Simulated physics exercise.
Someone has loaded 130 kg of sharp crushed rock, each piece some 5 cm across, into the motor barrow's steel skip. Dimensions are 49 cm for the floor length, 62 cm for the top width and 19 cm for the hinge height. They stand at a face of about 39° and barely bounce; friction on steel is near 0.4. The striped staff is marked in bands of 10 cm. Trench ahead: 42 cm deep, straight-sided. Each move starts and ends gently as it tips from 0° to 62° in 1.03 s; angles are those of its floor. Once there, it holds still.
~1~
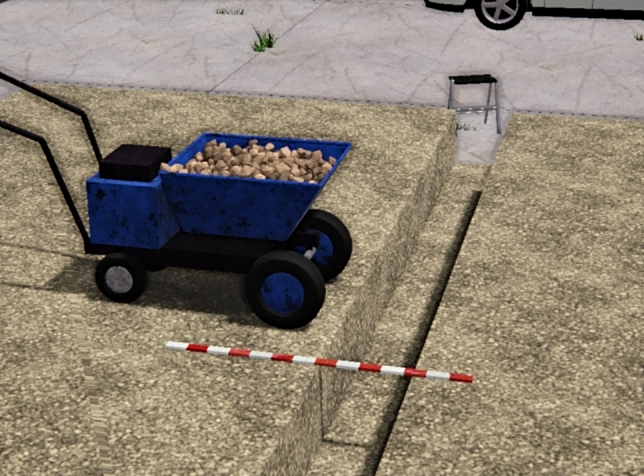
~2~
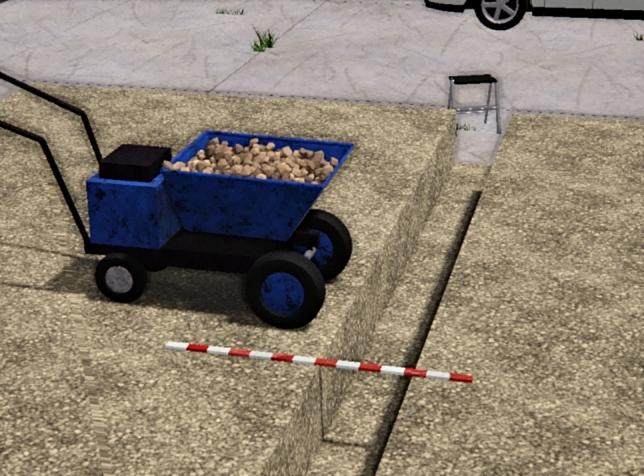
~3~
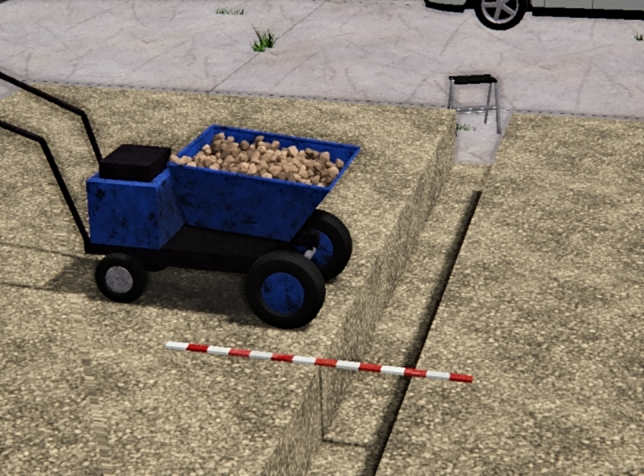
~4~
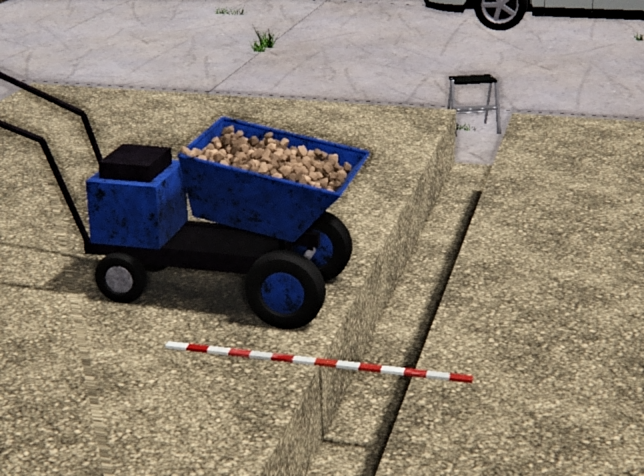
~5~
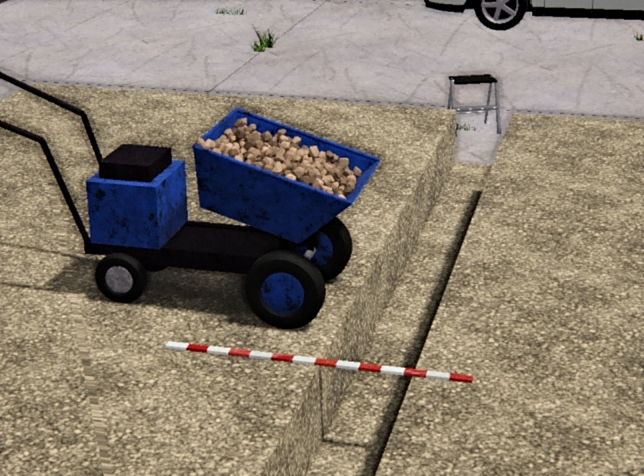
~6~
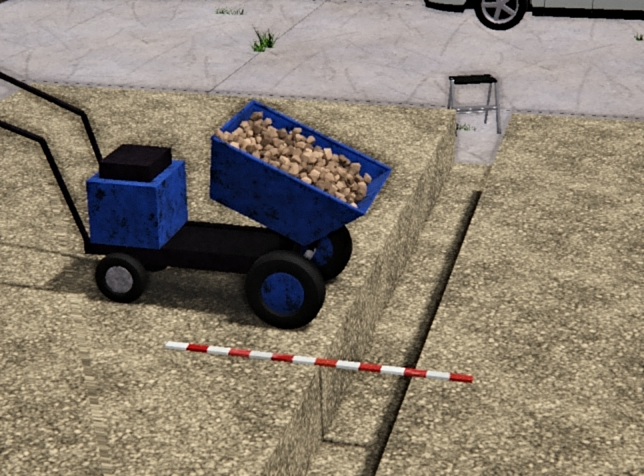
Beside a straight-sided trench, a blue motor barrow's skip of crushed rock tilts steadily to the right.
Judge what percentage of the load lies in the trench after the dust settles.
About 12 %.
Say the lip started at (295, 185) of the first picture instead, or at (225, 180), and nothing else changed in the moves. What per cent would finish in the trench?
From the first place around 25 per cent, from the other around 25.
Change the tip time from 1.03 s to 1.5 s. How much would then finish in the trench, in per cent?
I'd put it at some 10 in a hundred.
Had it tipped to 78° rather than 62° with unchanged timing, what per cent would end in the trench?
It would be near 50 per cent.
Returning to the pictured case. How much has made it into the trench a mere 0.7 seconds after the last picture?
Roughly 5% by that time.
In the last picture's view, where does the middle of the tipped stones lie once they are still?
Their middle lands near (453, 317).
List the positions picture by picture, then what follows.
Lip at (320, 186), floor tilted 0°, highest stones at (240, 155), in the first picture.
Lip at (322, 187), floor tilted 1°, highest stones at (241, 154), in the second picture.
Lip at (329, 190), floor tilted 5°, highest stones at (231, 148), in the third picture.
The skip is at 10°, its lip at (339, 195); the top of the load is at (230, 140), in the fourth picture.
The skip is at 16°, its lip at (351, 203); the top of the load is at (239, 132), in the fifth picture.
Lip at (364, 214), floor tilted 23°, highest stones at (251, 126), in the sixth picture.
Then, 0.3 s after the last picture the floor is at 52°, 100 % in the skip; the foremost stones are at (393, 238).
Then, 0.7 s after the last picture the floor is at 62°, 91 % in the skip, 3 % in the trench, 6 % past the trench; the foremost stones are at (470, 334).
Then, 1.0 s after the last picture the floor is at 62°, 78 % in the skip, 4 % in the trench, 18 % past the trench; the foremost stones are at (545, 337).
Then, 3.0 s after the last picture the floor is at 62°, 69 % in the skip, 12 % in the trench, 19 % past the trench; the foremost stones are at (575, 329).
